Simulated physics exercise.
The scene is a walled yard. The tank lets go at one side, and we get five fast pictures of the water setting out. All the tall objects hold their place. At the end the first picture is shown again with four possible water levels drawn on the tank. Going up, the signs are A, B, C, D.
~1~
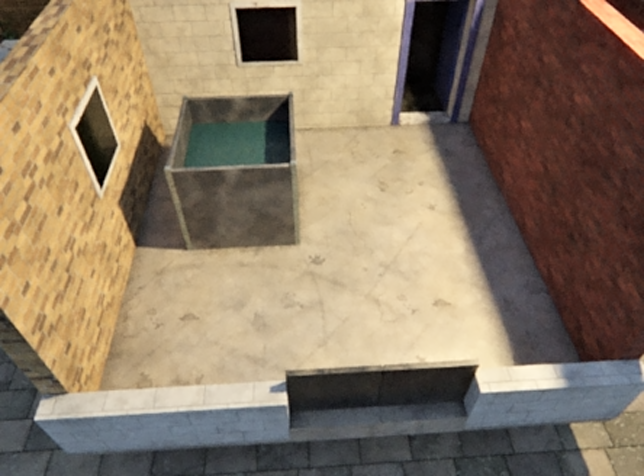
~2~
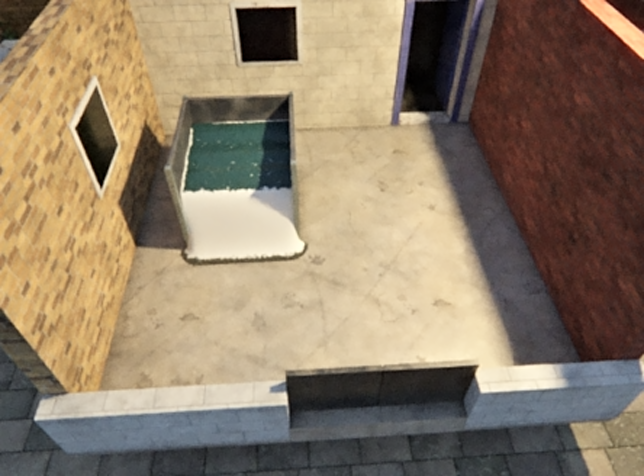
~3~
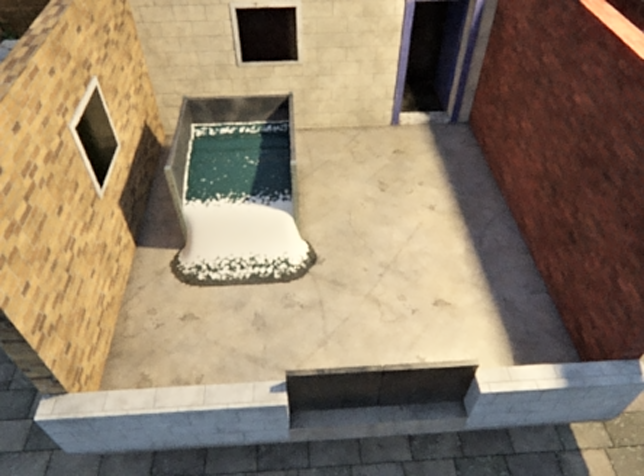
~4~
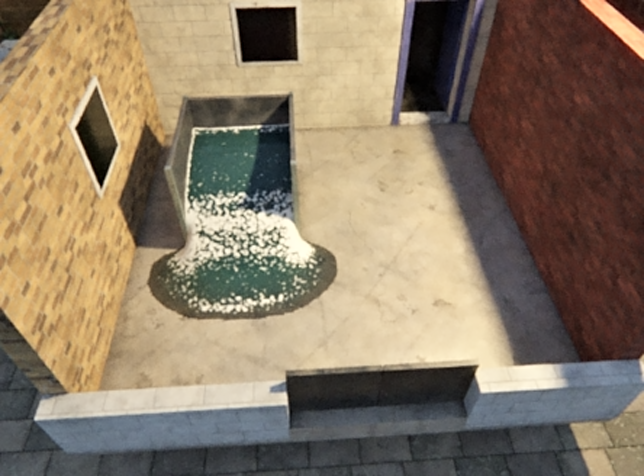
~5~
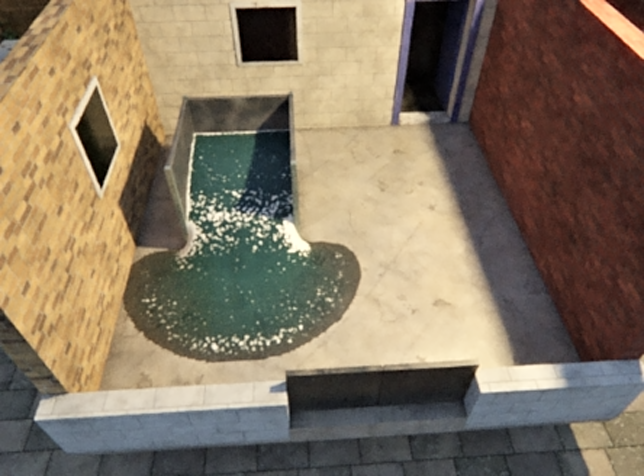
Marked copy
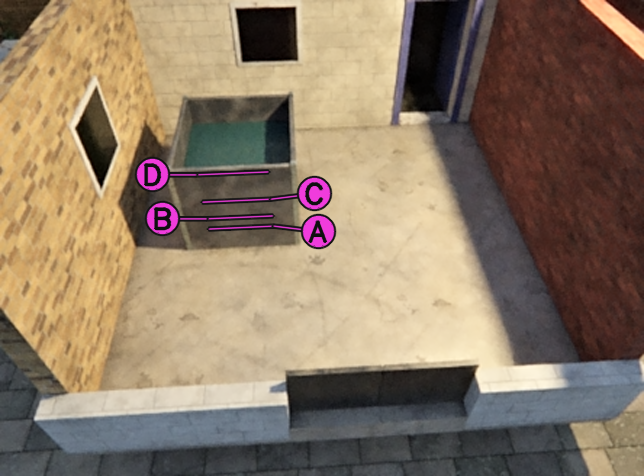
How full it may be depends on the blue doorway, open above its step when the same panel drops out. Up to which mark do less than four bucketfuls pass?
It is B.
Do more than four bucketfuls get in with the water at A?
No, that is safe.
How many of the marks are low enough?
Two.
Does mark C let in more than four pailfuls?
Yes, that goes wrong.
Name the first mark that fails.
C it is.
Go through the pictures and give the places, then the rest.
Water in the tank at rest, its middle at (239, 153); foot of the blue doorway at (424, 123); shut gate at (381, 372), in the first picture.
In the second picture, 2 % of the ground under water, visible out to (303, 244).
In the third picture, 4 % of the ground under water, visible out to (309, 261).
In the fourth picture, 9 % of the ground under water, visible out to (297, 304).
In the fifth picture, 16 % of the ground under water, visible out to (175, 340).
In magenta, A at (241, 227); B at (239, 217); C at (236, 200); D at (232, 173); from the bottom up A, B, C, D.
If A is chosen, nothing gets over.
If B is chosen, a splash gets over, under a bucket.
If C is chosen, about 8 bucketfuls get in.
If D is chosen, dozens of bucketfuls pour in.
